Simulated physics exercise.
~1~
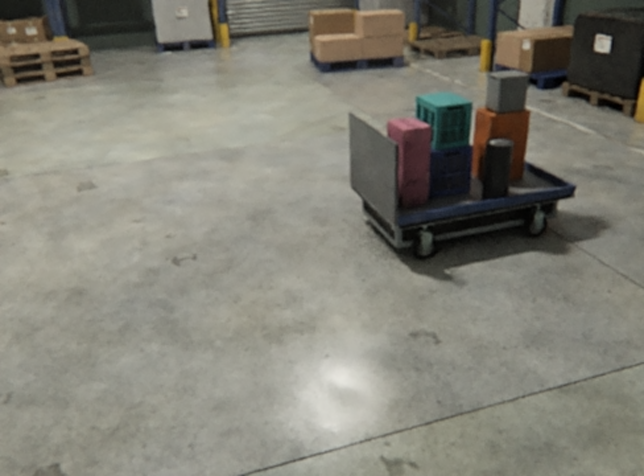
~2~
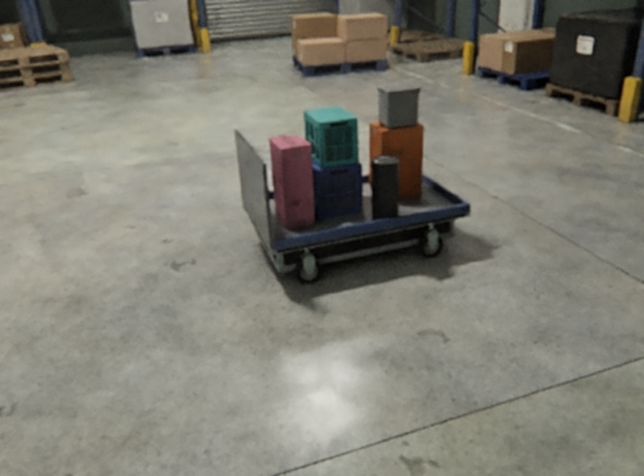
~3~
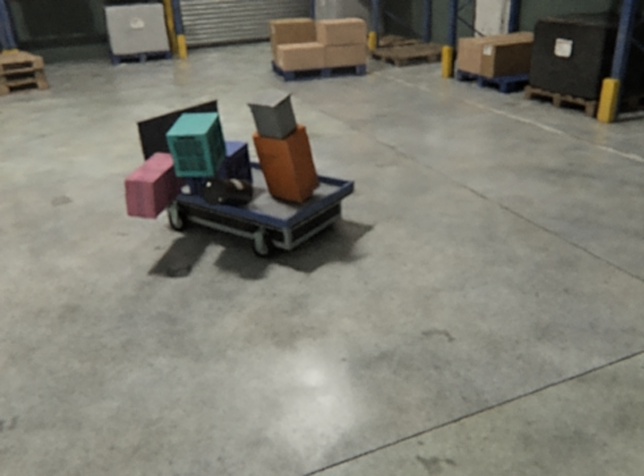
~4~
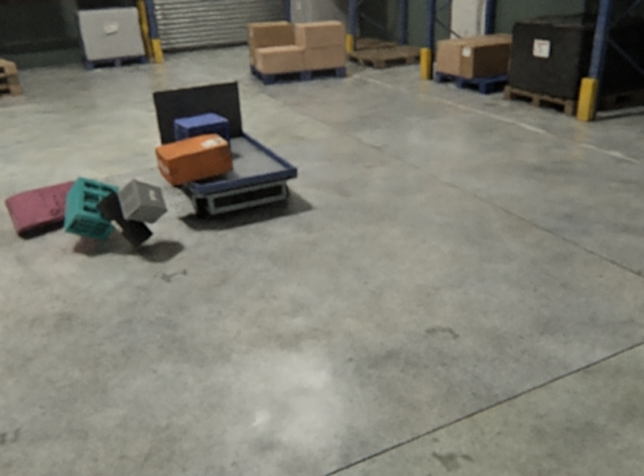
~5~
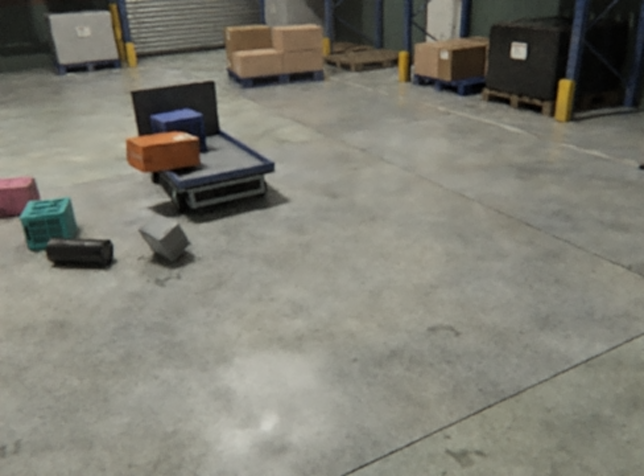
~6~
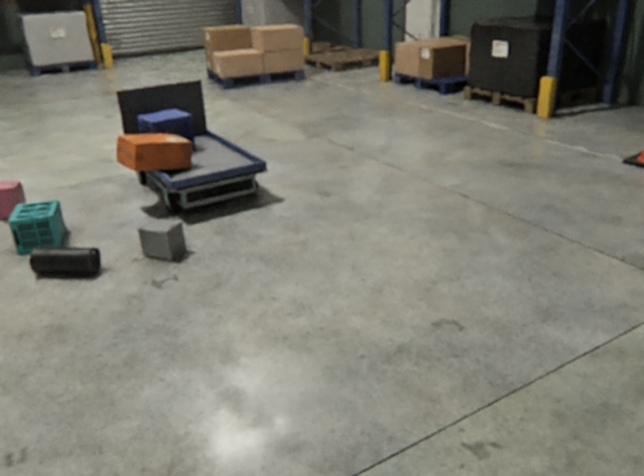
A flat cart with a dark upright board at one end stands on a grey warehouse floor, seen from slightly above, with pallets and cartons behind. It carries a pink box, a black canister, a turquoise crate on a blue crate, and a grey tote on an orange box. The cart rolls left and swings round away from the viewer, and its load tips towards the left. The pink box, black canister and turquoise crate spill off, then the grey tote drops as the orange box topples. The cart stops, the blue crate upright beside the fallen orange box, the others scattered on the floor.
